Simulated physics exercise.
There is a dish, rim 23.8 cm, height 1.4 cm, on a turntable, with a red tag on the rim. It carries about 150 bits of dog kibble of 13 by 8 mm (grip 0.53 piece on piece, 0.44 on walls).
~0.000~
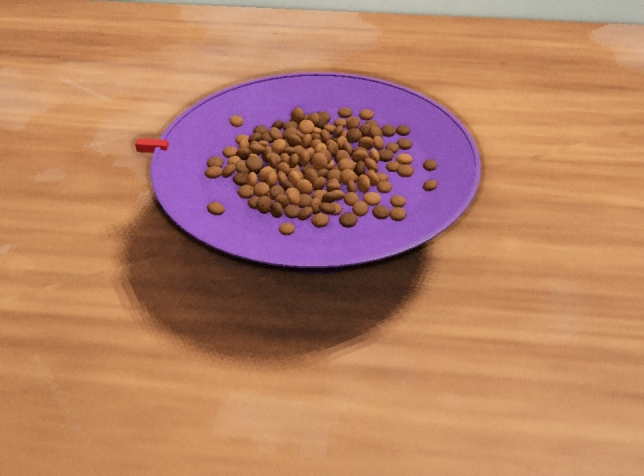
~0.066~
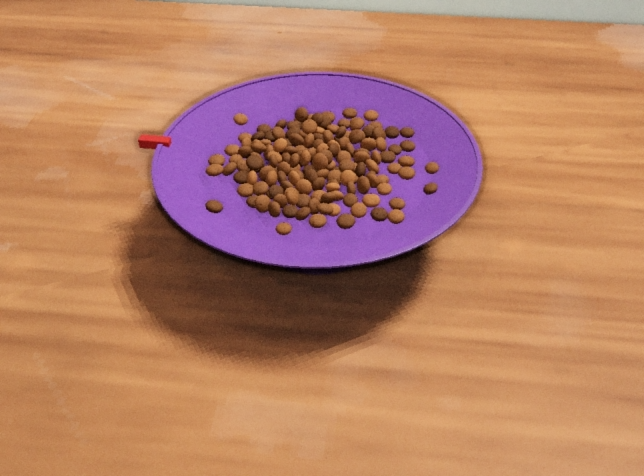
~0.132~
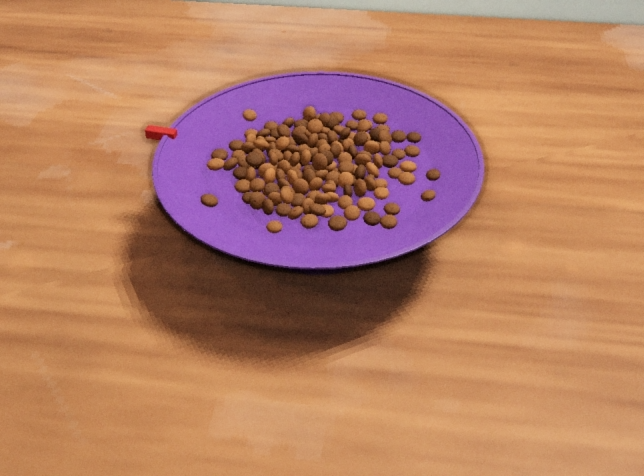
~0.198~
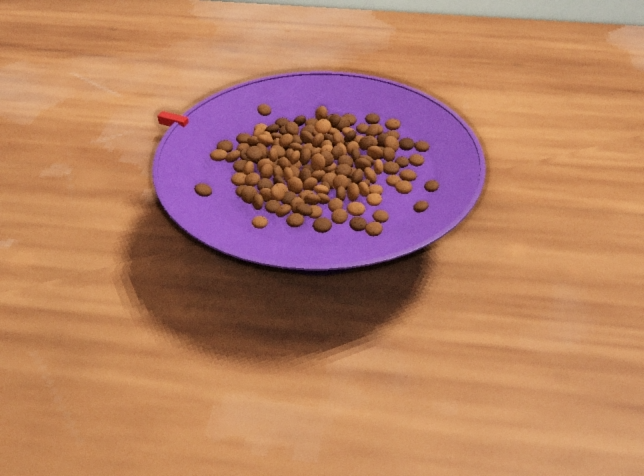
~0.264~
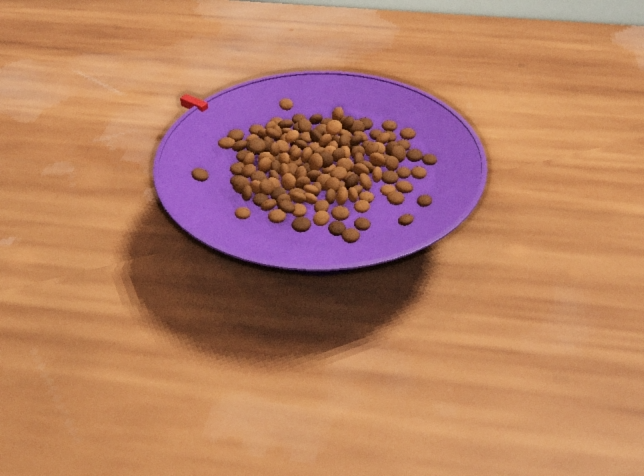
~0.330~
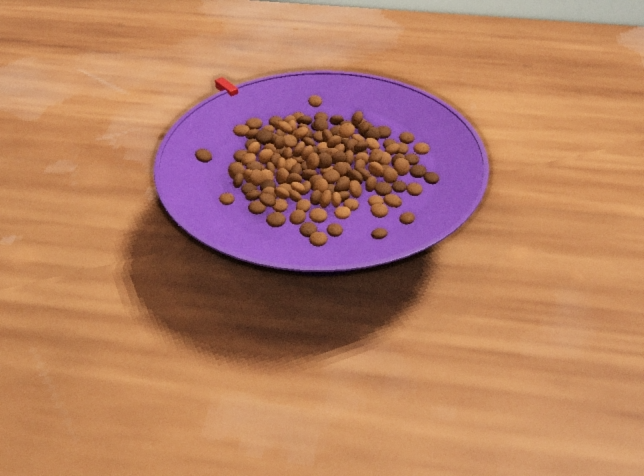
On a wooden surface, a purple dish holding a loose pile of brown kibble turned clockwise, slowly at first and then faster, carrying the red tag on its rim from the left up toward the back.
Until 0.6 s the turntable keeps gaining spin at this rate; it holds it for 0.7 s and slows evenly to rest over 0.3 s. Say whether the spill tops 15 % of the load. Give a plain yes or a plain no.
A plain no.
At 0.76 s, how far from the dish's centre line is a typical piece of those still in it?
Around 5.0 centimetres.
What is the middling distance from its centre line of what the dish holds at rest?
6.0 centimetres, more or less.
After 0.76 s, dish 100 %; middle of the pieces not yet landed near (323, 161).
After 1.11 s, dish 100 %; middle of the pieces not yet landed near (320, 165).
Then, at 1.44 s, dish 100 %; middle of the pieces not yet landed near (319, 160).
Then, at 1.75 s, dish 100 %; middle of the pieces not yet landed near (321, 160).
By 2.0 s all is still; dish 100 %.
